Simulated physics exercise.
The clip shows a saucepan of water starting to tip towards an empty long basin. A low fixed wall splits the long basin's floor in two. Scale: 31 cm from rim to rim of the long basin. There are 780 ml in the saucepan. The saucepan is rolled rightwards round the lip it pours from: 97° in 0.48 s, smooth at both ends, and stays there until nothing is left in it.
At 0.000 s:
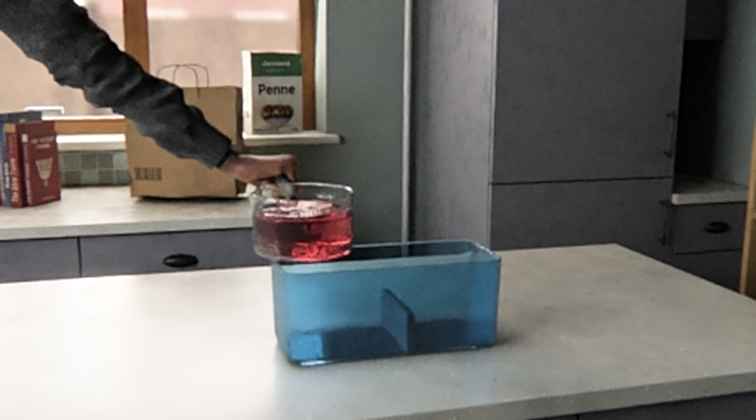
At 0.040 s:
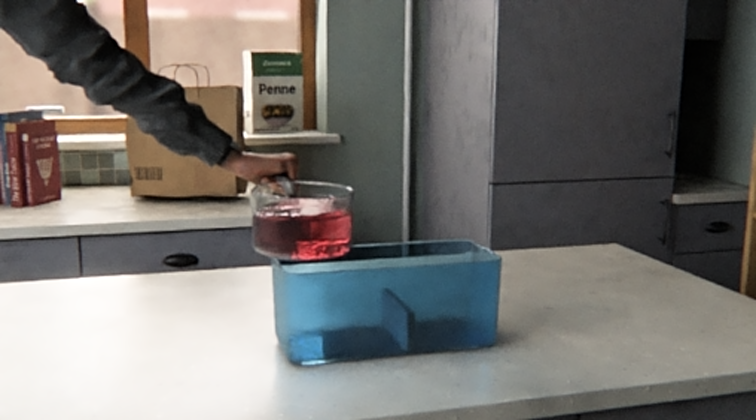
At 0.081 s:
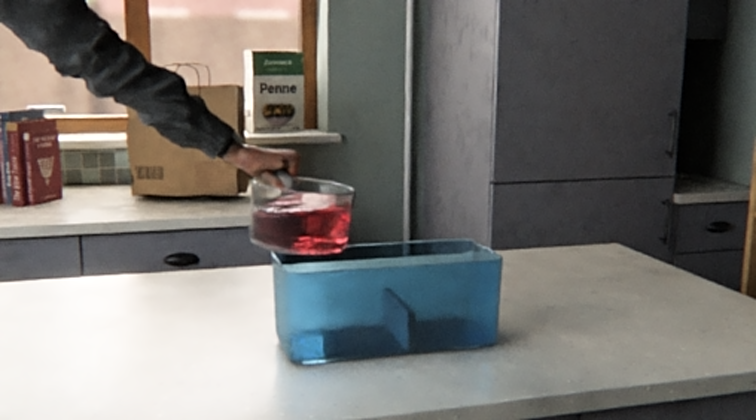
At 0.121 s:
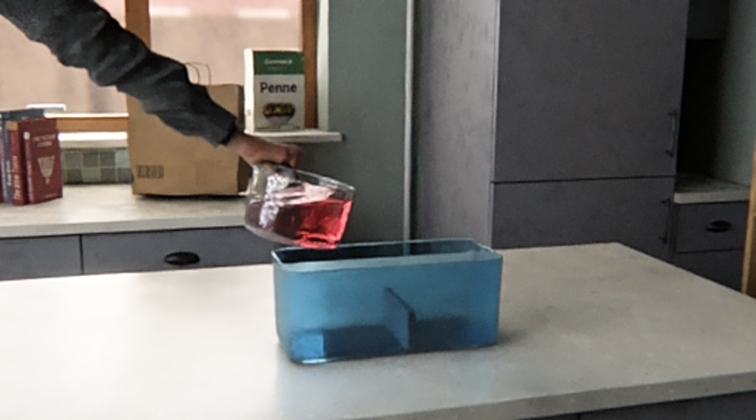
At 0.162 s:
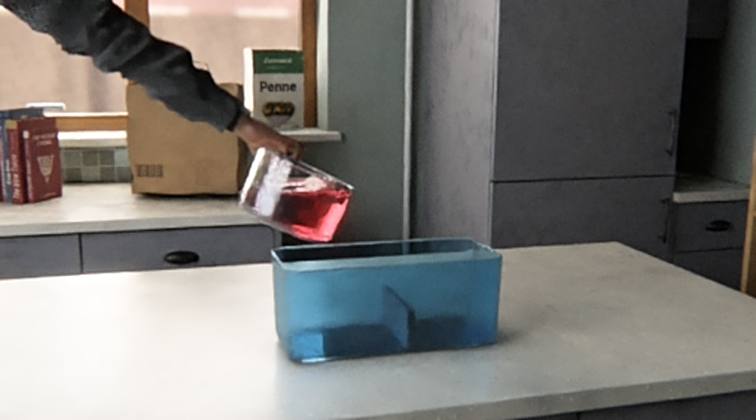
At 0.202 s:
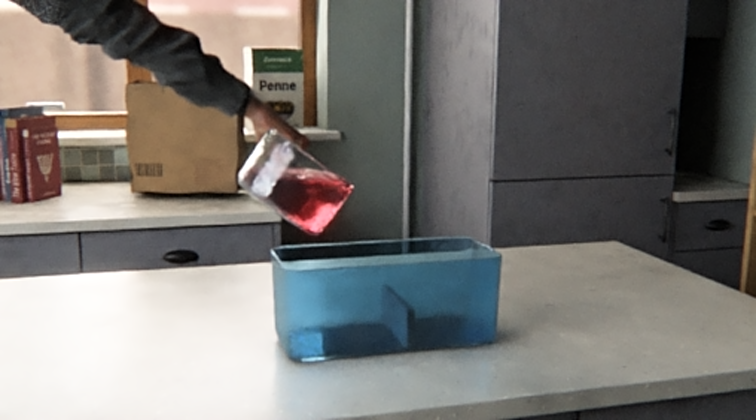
An arm in a dark grey sleeve reaches in from the upper left of a grey kitchen, seen from in front of a pale counter, holding a clear pan of red liquid. Below sits a long translucent blue basin with a low divider, with red books, a paper bag and a Penne box behind. The hand tilts the pan rightwards, slowly then more steeply, while the camera stays still.
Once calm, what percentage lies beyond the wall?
About 72 per cent.
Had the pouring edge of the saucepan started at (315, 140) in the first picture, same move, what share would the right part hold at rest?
In that case some 50 per cent.
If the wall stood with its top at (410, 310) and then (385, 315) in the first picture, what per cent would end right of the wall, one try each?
First 55, then 75 per cent.
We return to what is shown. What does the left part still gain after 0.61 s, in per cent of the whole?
About 18 per cent.
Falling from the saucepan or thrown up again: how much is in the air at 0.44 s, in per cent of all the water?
Near 38 in a hundred.
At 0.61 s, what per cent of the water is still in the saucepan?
About 12 per cent.
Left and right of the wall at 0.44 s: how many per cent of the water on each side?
Some 4 per cent left and 0 right.
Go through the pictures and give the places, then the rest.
In the first frame, it leans 0°; its right rim is at (351, 191); the water meets the walls at (254, 212) and (348, 207); the long basin's rim runs from (277, 264) to (486, 250); the wall's top is at (397, 301).
In the second frame, it leans 2°; its right rim is at (352, 191); the water meets the walls at (254, 211) and (348, 205).
In the third frame, it leans 7°; its right rim is at (353, 190); the water meets the walls at (253, 209) and (349, 199).
In the fourth frame, it leans 14°; its right rim is at (352, 190); the water meets the walls at (249, 201) and (349, 192).
In the fifth frame, it leans 25°; its right rim is at (352, 189); the water meets the walls at (246, 187) and (349, 185).
In the sixth frame, it leans 37°; its right rim is at (351, 188); the water meets the walls at (246, 167) and (348, 180); 1 per cent is over the edge.
Then, 0.44 s in, the tilt is 95° and 59 per cent is still to pour, 4 is left of the wall and 0 right of it.
Then, 0.61 s in, the tilt is 97° and 12 per cent is still to pour, 3 is left of the wall and 63 right of it.
Then, 0.79 s in, the tilt is 97° and 4 per cent is still to pour, 7 is left of the wall and 59 right of it.
Then, 0.98 s in, the tilt is 97° and 3 per cent is still to pour, 16 is left of the wall and 71 right of it.
Finally, 21 per cent lies left of the wall, 72 right of it and 7 outside.
